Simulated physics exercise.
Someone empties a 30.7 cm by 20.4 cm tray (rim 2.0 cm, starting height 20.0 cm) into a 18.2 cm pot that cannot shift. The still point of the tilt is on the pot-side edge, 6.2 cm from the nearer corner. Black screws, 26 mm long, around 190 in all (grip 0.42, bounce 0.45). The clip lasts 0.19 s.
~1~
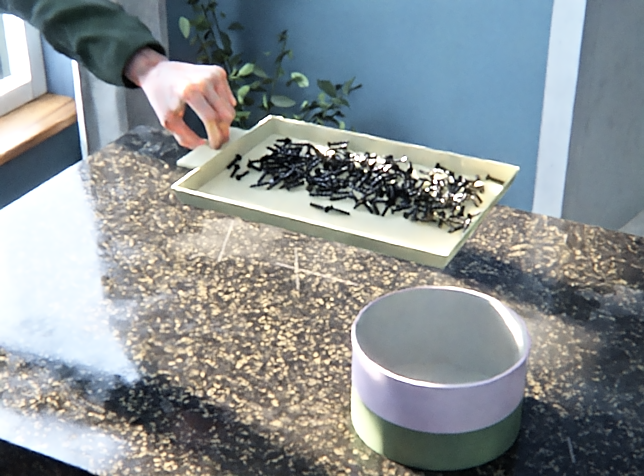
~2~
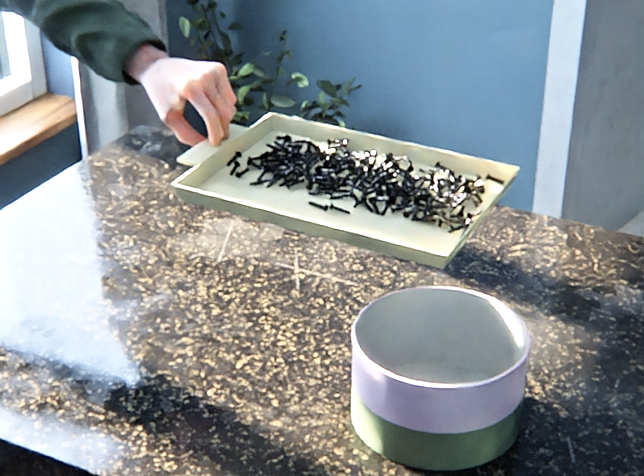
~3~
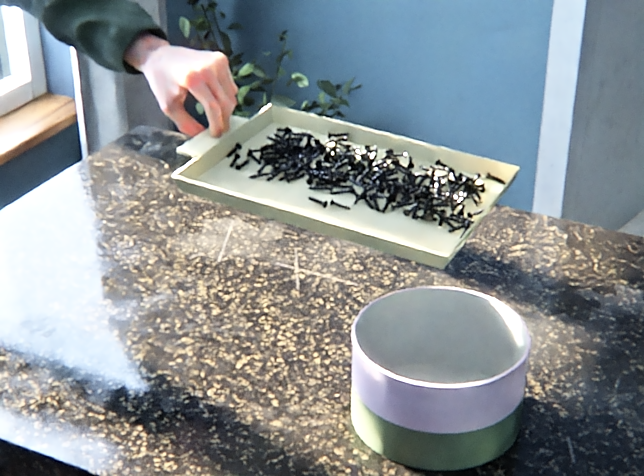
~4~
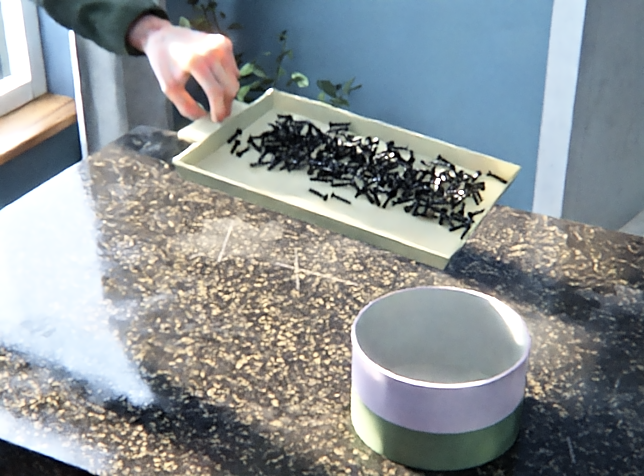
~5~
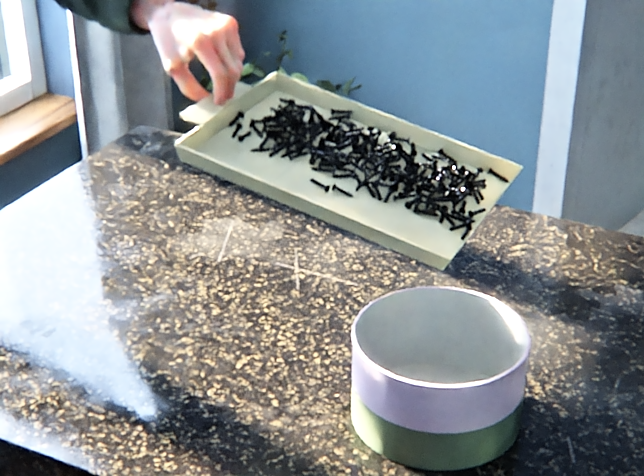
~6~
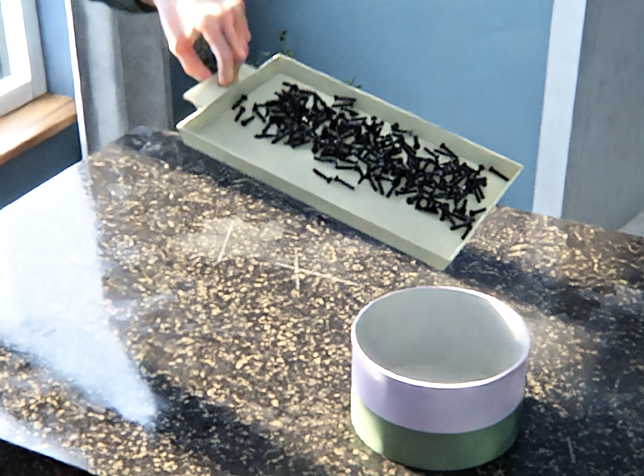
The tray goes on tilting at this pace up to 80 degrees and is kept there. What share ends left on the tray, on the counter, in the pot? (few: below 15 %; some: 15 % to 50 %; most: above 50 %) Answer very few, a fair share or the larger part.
Tray very few, counter the larger part, pot a fair share.
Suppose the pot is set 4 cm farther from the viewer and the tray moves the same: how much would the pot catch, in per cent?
It would be near 35 per cent.
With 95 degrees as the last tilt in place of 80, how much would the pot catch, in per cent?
In that case some 30 per cent.
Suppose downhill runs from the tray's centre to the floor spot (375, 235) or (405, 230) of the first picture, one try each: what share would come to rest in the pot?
About 95 and 85 per cent.
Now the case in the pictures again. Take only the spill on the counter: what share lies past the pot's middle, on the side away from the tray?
About 100 per cent.
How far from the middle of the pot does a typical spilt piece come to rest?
About 18 cm.
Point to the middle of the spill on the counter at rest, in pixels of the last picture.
Around (595, 414).
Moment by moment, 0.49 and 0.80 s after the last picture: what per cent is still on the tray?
About 85, 5.
Then, 0.29 s after the last picture, tilt 47 degrees; the tray holds 100 %, the pot 0 %.
Then, 0.49 s after the last picture, tilt 69 degrees; the tray holds 85 %, the pot 0 %.
Then, 0.80 s after the last picture, tilt 80 degrees; the tray holds 5 %, the pot 25 %.
In the end, tray 0 %, counter 70 %, pot 30 %.
